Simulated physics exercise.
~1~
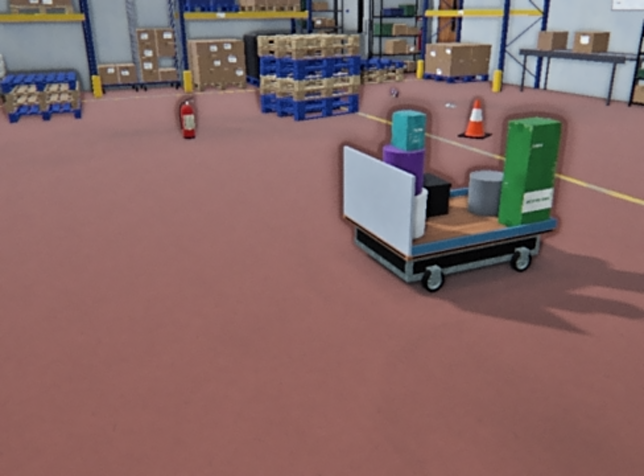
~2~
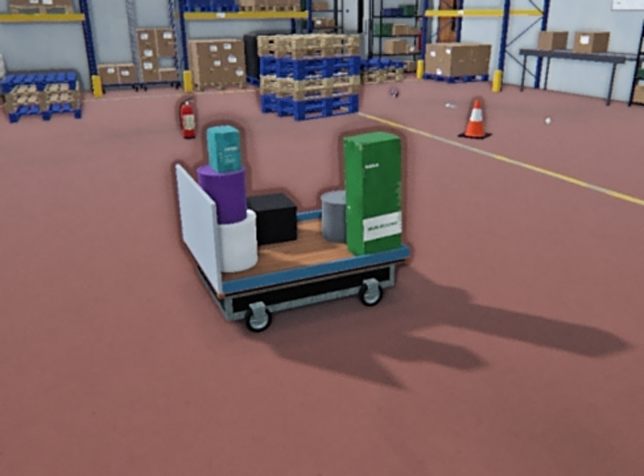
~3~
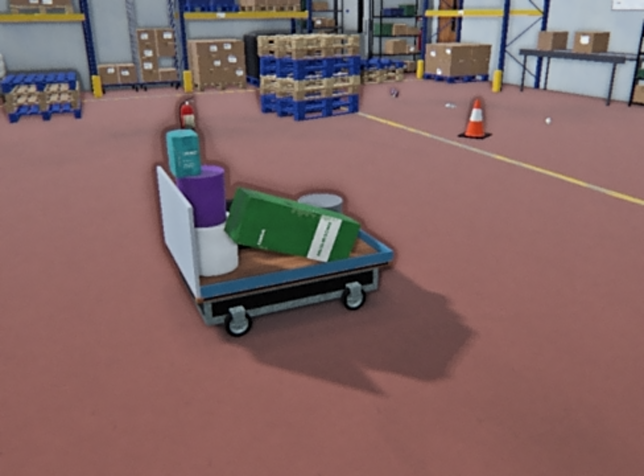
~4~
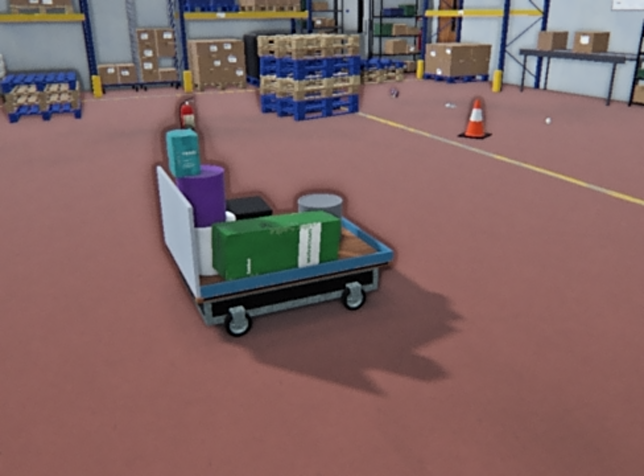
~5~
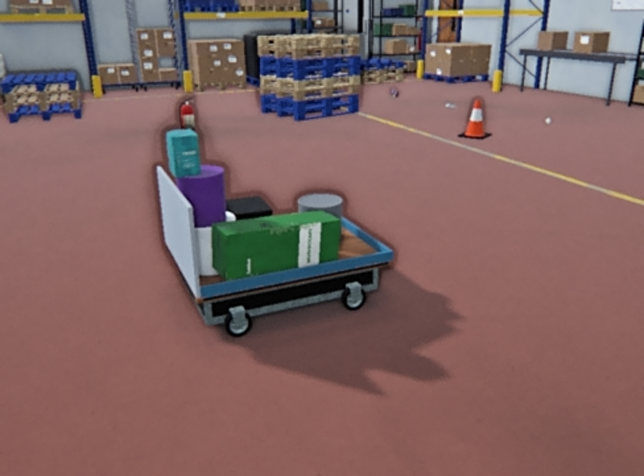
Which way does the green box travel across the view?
The green box moves to the left, riding along with the cart and then toppling toward the board.
